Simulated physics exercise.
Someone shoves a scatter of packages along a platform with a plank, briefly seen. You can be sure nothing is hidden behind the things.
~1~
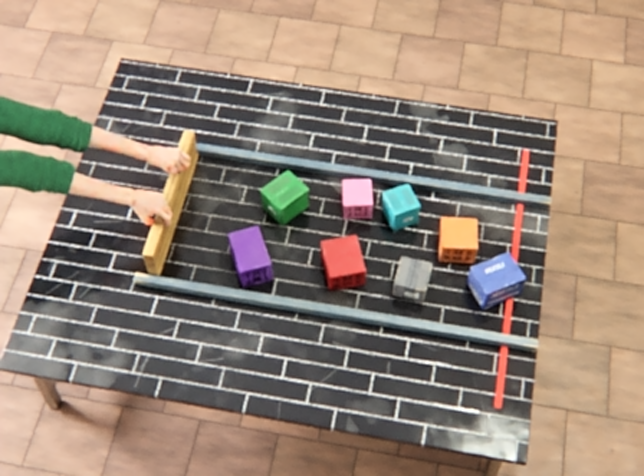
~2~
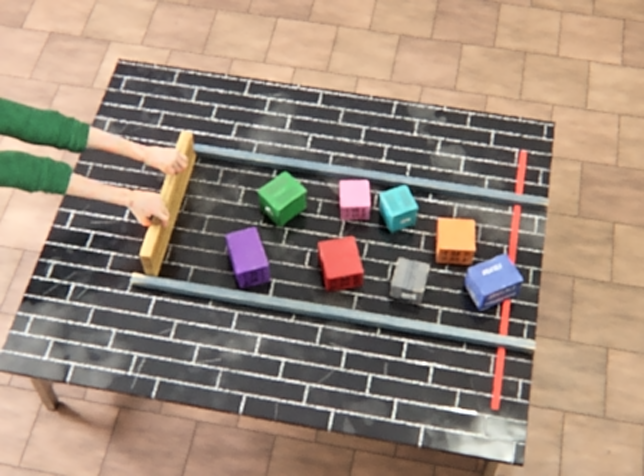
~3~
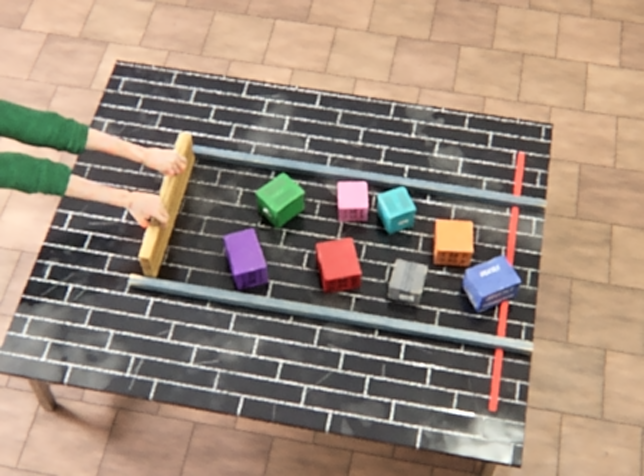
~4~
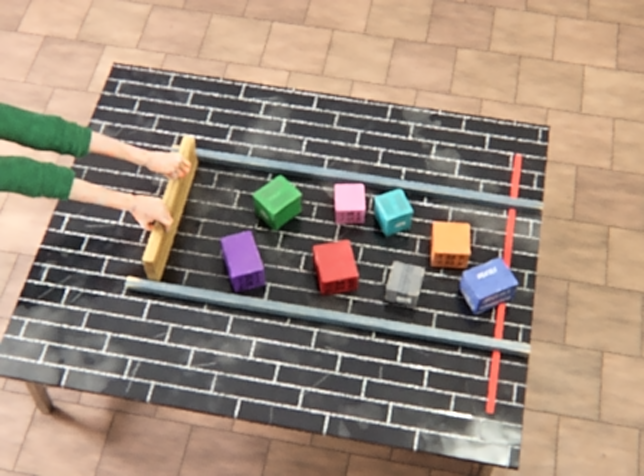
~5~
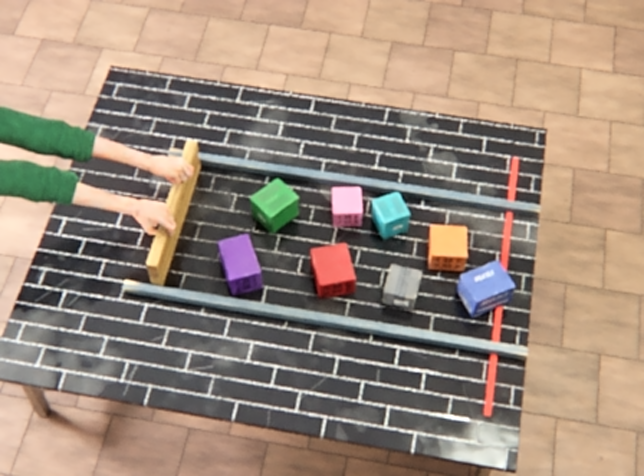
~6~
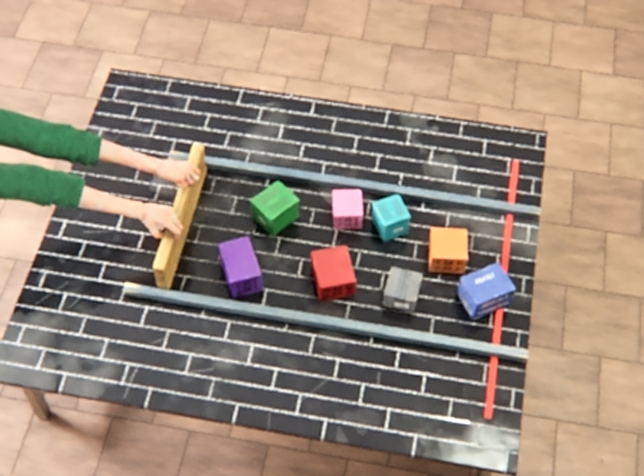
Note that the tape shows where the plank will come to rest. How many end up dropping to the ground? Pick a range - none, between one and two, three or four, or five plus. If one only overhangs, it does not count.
Range: Five plus.
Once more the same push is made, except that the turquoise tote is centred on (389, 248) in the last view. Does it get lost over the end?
Started there, the object is not lost.
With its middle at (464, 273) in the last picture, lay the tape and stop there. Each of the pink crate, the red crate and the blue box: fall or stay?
First, the pink crate is safe; next, the red crate is safe; last, the blue box takes the fall.
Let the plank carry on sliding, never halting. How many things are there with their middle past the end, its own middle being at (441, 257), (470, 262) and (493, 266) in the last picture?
First 1, then 3, finally 6.
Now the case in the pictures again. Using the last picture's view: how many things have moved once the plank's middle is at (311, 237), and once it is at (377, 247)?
One spot: 5. Other spot: 8.
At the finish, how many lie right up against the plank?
The answer is 2.
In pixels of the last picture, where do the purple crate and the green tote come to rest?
The one named first is at (516, 317), the next at (525, 240).
A little later, none off yet; blue box at rest near (486, 291); orange crate at rest near (448, 251); grey parcel at rest near (402, 290).
Next, none off yet; blue box shifted about its own width near (516, 297); orange crate shifted about its own width near (486, 264); grey parcel shifted well along near (470, 300).
When it is over, the number that fall off is five or more; down, red crate, pink crate, turquoise tote, grey parcel, orange crate and blue box.
